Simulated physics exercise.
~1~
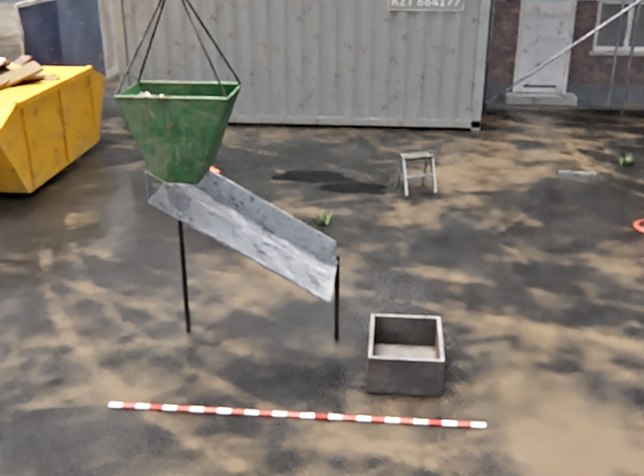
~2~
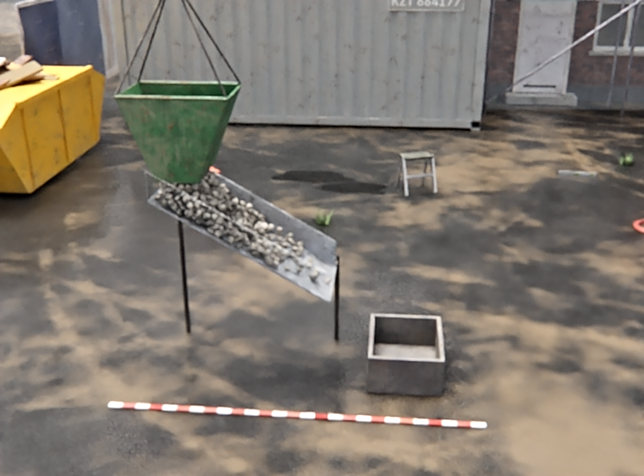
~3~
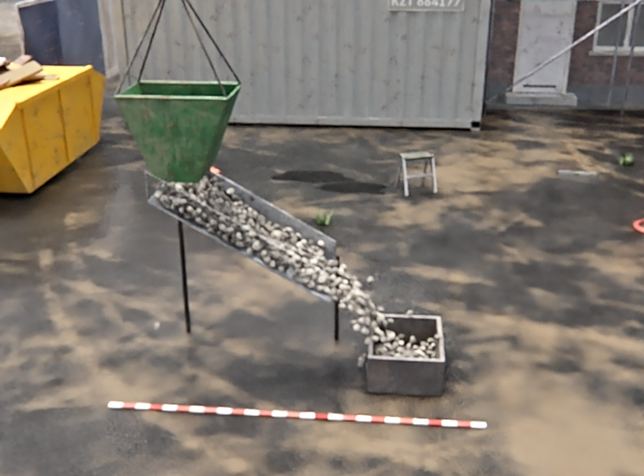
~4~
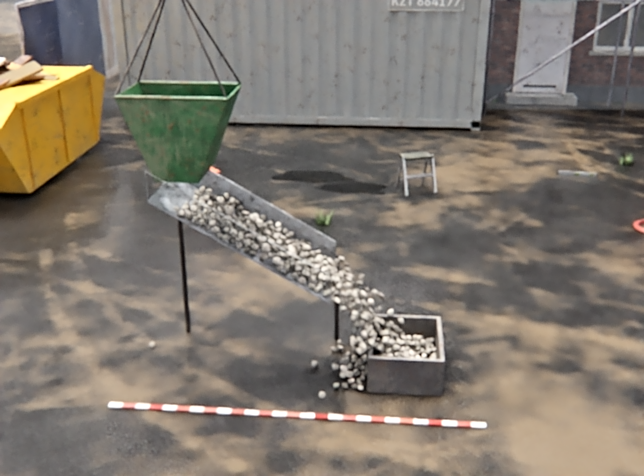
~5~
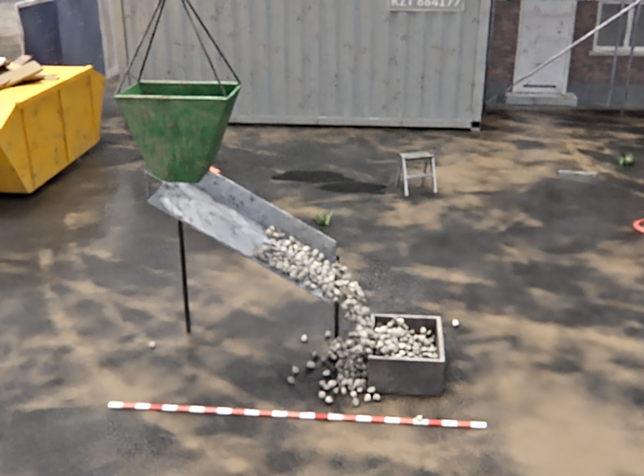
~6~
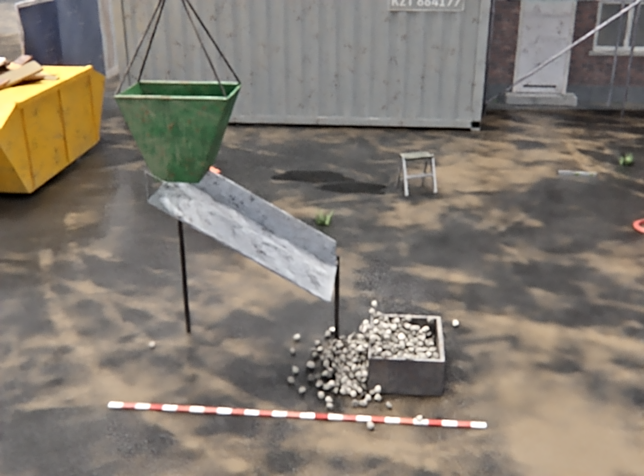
In a yard, stones slide from a green hopper down a chute, filling a bin and spilling left.
